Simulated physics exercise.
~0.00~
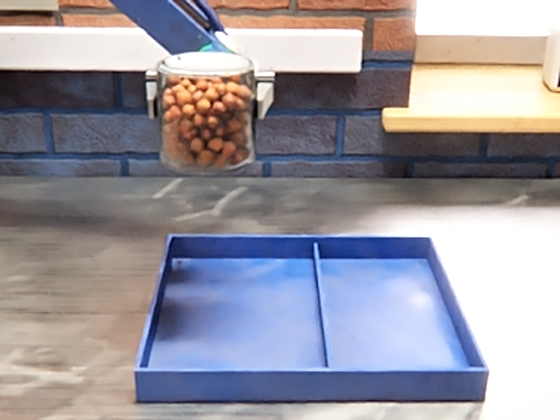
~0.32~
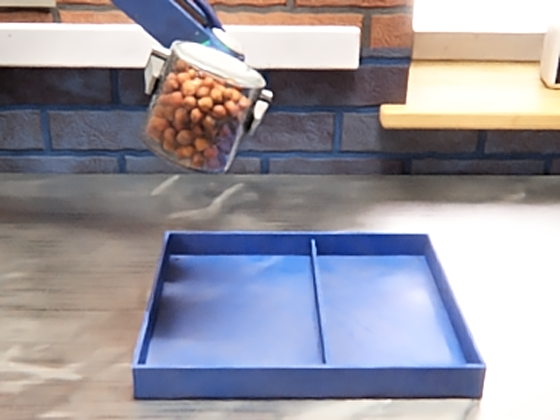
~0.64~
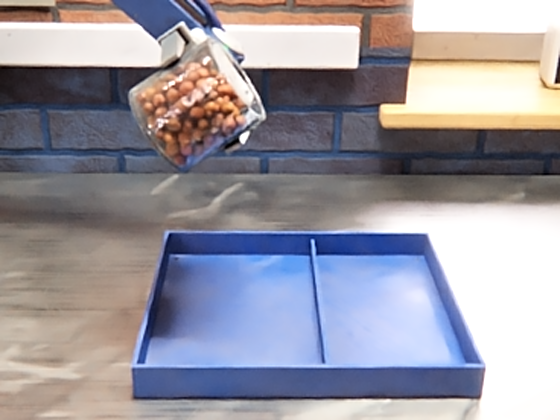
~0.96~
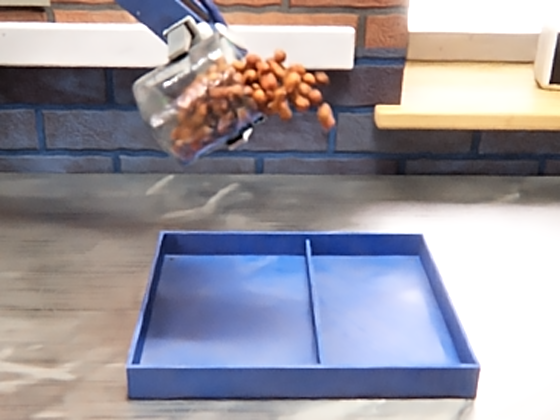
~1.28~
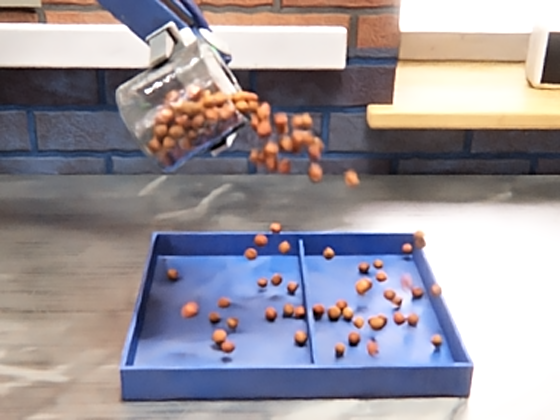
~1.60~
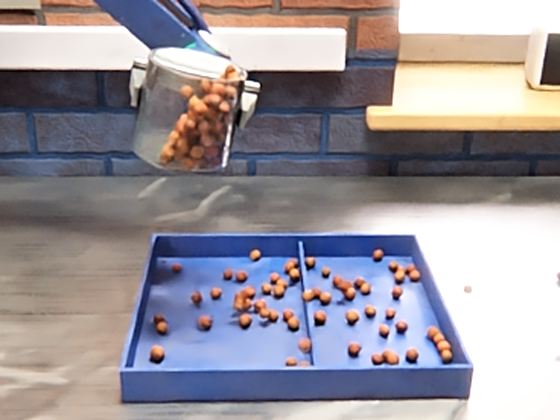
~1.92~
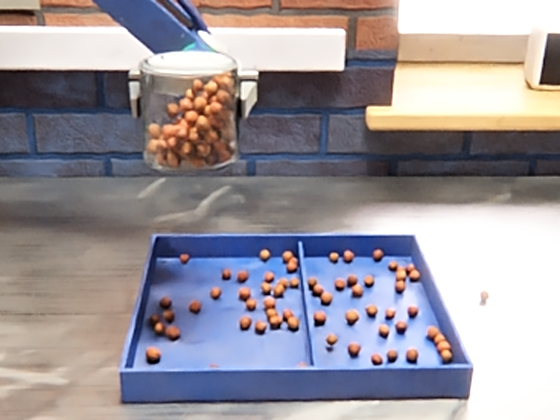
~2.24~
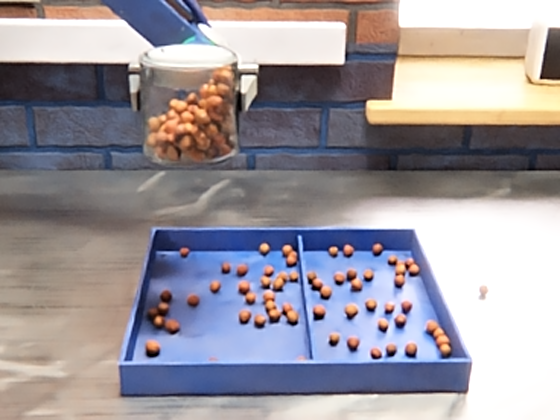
On a grey, streaked tabletop in front of a brick wall, a blue tray split into two parts by a cross wall sits empty beneath a clear tumbler of hazelnuts held by a blue robot arm. The arm tips the tumbler over to the right, and the nuts slide toward its mouth. They spill out in a stream, dropping and scattering across both parts of the tray. The arm then swings the tumbler back upright, stopping the flow. At the end, many nuts remain in the tumbler, others lie spread through both parts, and a stray one rests on the table to the right.
